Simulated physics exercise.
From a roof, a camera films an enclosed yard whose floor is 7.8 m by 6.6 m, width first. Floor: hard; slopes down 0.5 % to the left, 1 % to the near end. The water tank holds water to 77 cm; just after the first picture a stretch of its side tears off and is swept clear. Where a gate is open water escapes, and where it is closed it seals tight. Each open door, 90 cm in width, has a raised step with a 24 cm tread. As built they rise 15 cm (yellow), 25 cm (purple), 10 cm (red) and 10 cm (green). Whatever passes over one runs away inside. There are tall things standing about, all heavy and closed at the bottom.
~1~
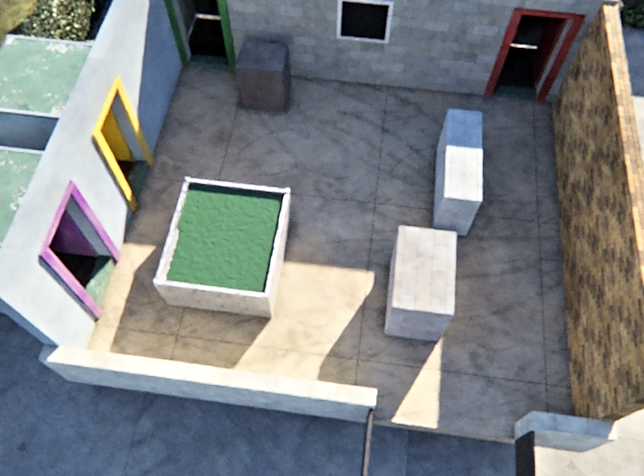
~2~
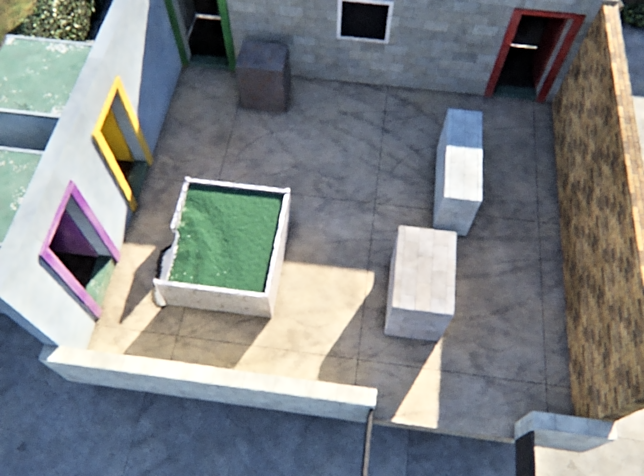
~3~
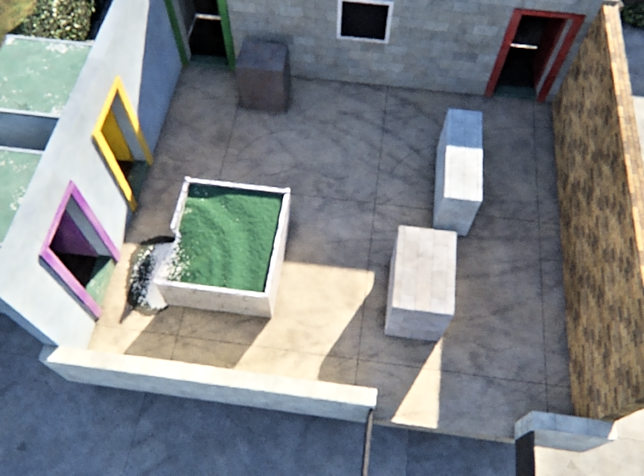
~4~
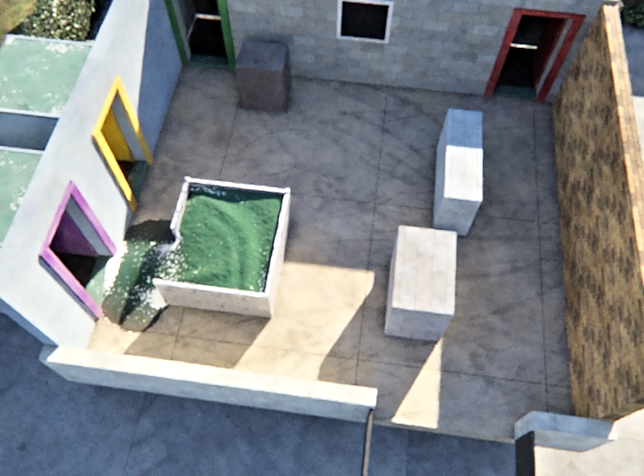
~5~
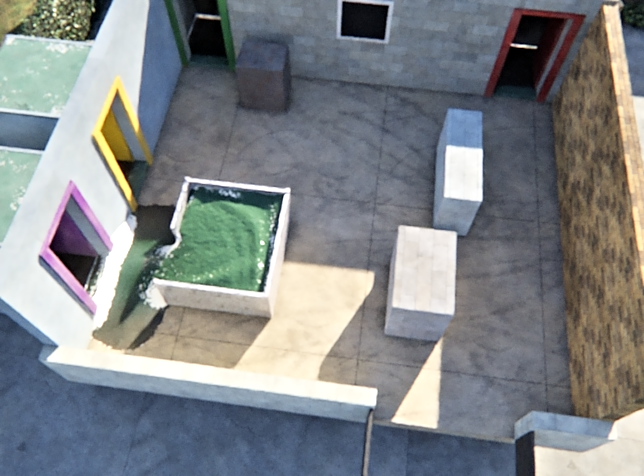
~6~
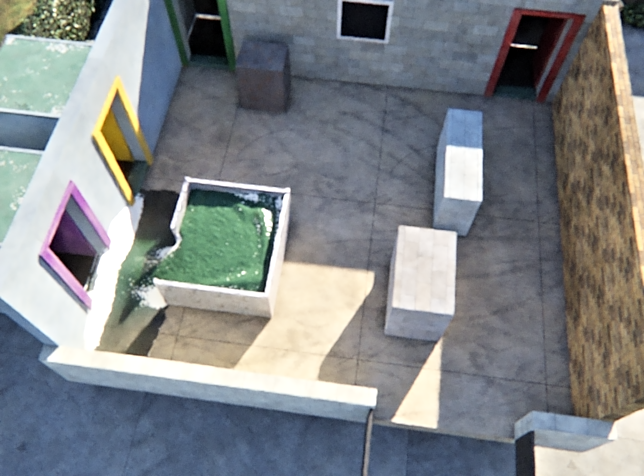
A walled yard with a grey paved floor is seen from a roof, looking steeply down with the camera still. A pale-rimmed tank of green water stands left of centre, with purple and yellow doorways on the left, green and red ones at the back, and pale and dark blocks around. The tank's left side breaks open, and foaming water pours out, spreading darkly across the paving beside the left wall.
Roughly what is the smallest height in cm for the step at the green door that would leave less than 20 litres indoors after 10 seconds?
Close to 11 cm.
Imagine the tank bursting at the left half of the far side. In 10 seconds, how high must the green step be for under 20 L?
The answer is some 33 cm.
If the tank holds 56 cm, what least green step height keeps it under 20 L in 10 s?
The step would need to be some 7.5 cm high.
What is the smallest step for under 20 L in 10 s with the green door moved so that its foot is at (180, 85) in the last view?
9.0 cm.
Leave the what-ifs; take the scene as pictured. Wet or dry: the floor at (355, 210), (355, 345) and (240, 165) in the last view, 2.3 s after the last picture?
Listed order - unwetted, soaked through, soaked through.
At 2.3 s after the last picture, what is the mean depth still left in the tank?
Some 31 cm.
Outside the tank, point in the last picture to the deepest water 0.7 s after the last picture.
Around (87, 352).
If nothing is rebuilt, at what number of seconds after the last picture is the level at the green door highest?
Some 2.4 s, more or less.
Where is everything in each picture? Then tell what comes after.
The first picture shows the water tank at (225, 237) is whole and still, 77 cm deep; the green door at (202, 30) is dry.
In the second picture, water pours out at (174, 268) and has run 0.4 m, to a hidden place; about 9 cm deep outside, 77 cm at the back.
In the third picture, the gap is at (175, 270), the front 0.8 m out at (132, 269); the back of the water tank holds 77 cm.
In the fourth picture, water pours out at (175, 270) and has run 1.2 m, to (127, 234); about 11 cm deep outside, 74 cm at the back.
In the fifth picture, the gap is at (175, 270), the front 1.4 m out at (92, 274); the back of the water tank holds 66 cm.
In the sixth picture, water pours out at (175, 270) and has run 1.6 m, to a hidden place; about 10 cm deep outside, 66 cm at the back; 3.3 m in a straight line remain to the green door at (202, 30).
Then, 0.7 s after the last picture water covers 10 % of the floor, deepest (66 cm) near (87, 352); it has not reached the green door.
Then, 2.3 s after the last picture water covers 40 % of the floor, deepest (36 cm) near (83, 363); 18 cm at the green door, 6 litres in over its 10 cm step.
Then, 9.3 s after the last picture water covers 95 % of the floor, deepest (12 cm) near (83, 363); 4 cm at the green door, 27 litres in over its 10 cm step.
At the green door as built, the water peaked near 18 cm, 2.3 s after the last picture.
Run again over the same 10 s with other heights there, 39 litres in over 9 cm, 10 litres over 12.5 cm. The limit of 20 litres is kept from about 11 cm up.
